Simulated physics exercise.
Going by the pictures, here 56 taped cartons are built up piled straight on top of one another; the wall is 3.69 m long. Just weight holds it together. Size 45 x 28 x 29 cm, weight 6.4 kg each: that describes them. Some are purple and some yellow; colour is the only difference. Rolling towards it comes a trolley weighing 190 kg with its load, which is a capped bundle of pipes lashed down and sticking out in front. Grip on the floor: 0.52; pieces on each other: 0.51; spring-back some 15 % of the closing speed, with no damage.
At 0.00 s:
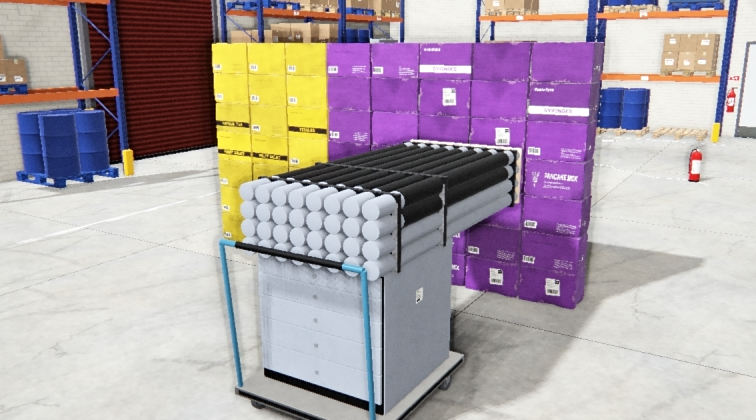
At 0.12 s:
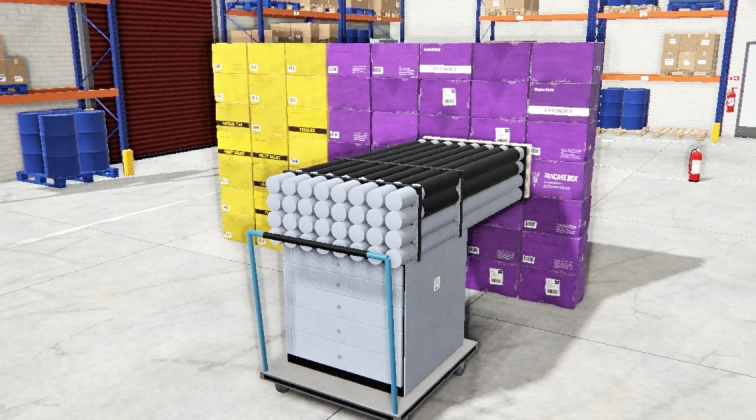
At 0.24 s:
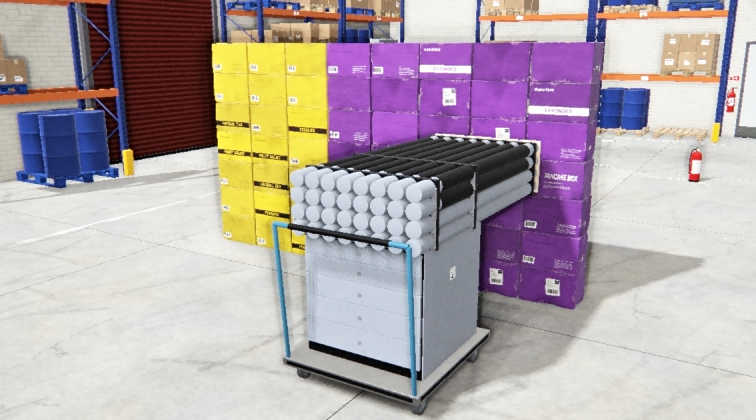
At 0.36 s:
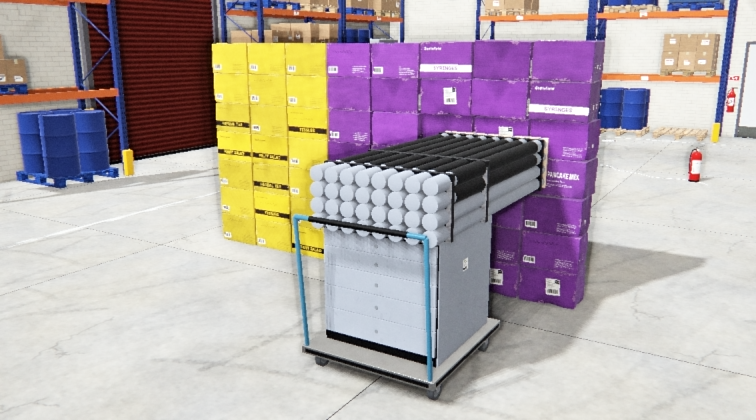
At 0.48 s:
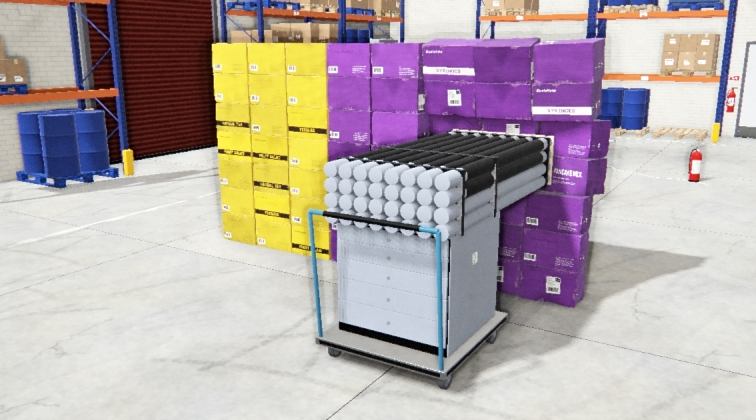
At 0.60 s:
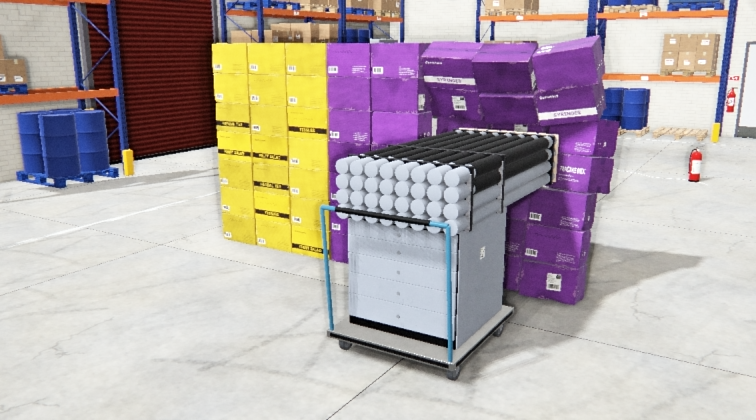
In the video, a cart carrying a strapped bundle of pipes above a grey drawer cabinet moves toward a wall of yellow and purple cartons, and the bundle's far end pushes into the purple section, shifting and tilting several cartons.
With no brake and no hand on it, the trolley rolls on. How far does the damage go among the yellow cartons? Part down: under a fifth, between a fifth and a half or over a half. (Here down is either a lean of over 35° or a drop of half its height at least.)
The share that ends down is below one fifth.
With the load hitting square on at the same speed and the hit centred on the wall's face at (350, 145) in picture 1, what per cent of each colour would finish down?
The yellow ones would be 30 per cent down and the purple ones 40 per cent.
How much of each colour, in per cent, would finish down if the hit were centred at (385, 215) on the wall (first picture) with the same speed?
Yellow 0, purple 50 per cent.
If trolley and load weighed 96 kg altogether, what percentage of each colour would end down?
Yellow 0, purple 60 per cent.
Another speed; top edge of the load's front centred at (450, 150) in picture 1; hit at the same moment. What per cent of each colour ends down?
You'd end up with yellow at 0 per cent down and purple at 30 per cent.
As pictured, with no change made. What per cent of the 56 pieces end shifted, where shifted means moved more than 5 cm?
It comes to 40 percent.
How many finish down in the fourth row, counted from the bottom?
Count down in that row: 3.
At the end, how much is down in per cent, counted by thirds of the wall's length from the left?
The left third ends at 0 per cent, the middle at 0 per cent and the right at 100 per cent.
By 0.74 s, load 46 cm past the wall's line, still rolling; none of the 21 yellow cartons down (4 of 56 in all colours); top yellow carton unmoved.
By 0.98 s, load 68 cm past the wall's line, still rolling; none of the 21 yellow cartons down (15 of 56 in all colours); top yellow carton unmoved.
By 1.24 s, load 89 cm past the wall's line, still rolling; none of the 21 yellow cartons down (21 of 56 in all colours); top yellow carton unmoved.
By 1.88 s, load 1.31 m past the wall's line, still rolling; none of the 21 yellow cartons down (21 of 56 in all colours); top yellow carton unmoved.
When it is over (3.5 s), load 1.35 m past the wall's line, stopped; none of the 21 yellow cartons down (21 of 56 in all colours); top yellow carton unmoved; top purple carton unmoved. That is 0 per cent. In pixels of the last frame, middles, top yellow carton near (239, 59), top purple carton near (403, 60).
